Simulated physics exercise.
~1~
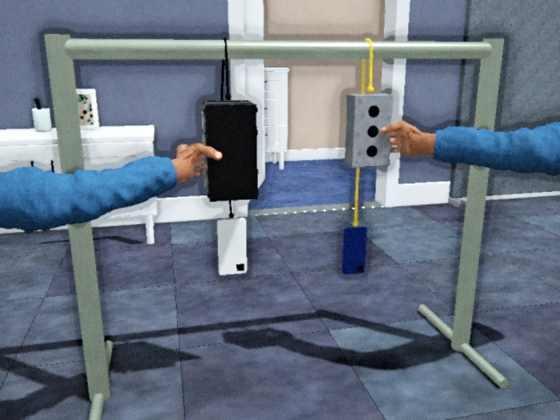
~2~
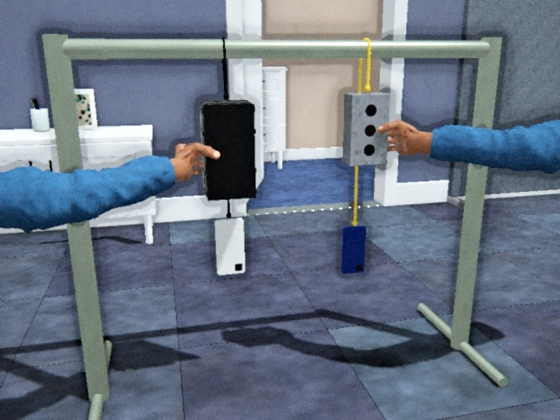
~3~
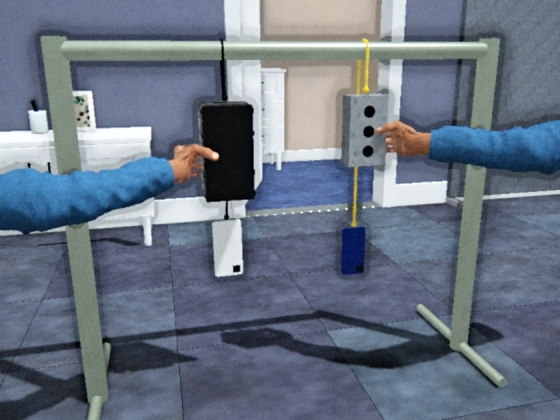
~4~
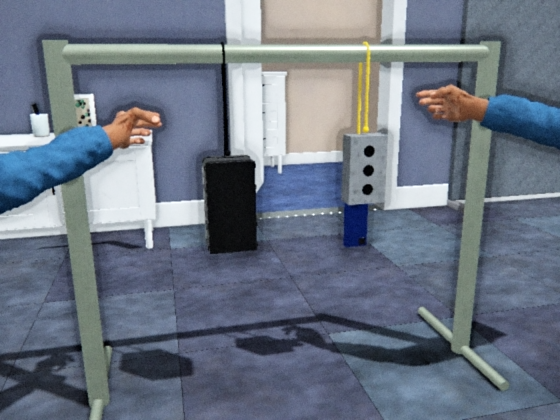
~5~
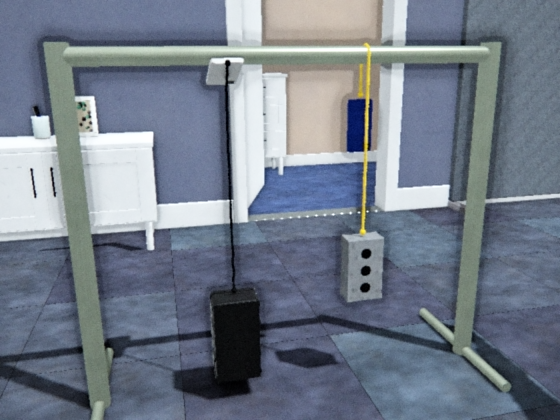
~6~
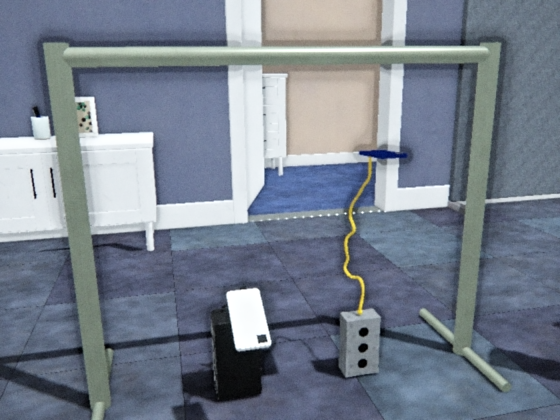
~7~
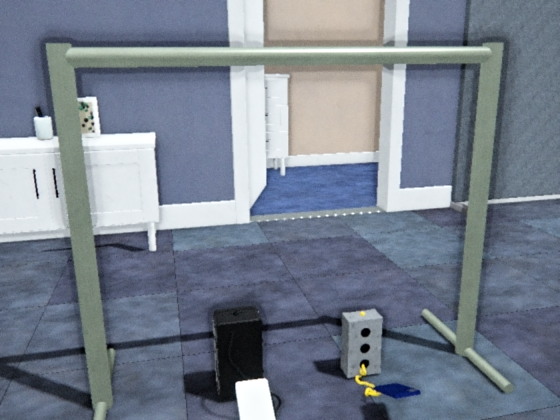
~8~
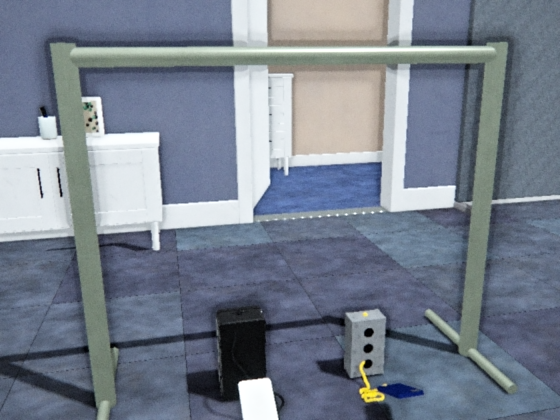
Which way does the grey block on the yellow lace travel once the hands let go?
The grey block moves down, dropping from below the rail until it reaches the floor.
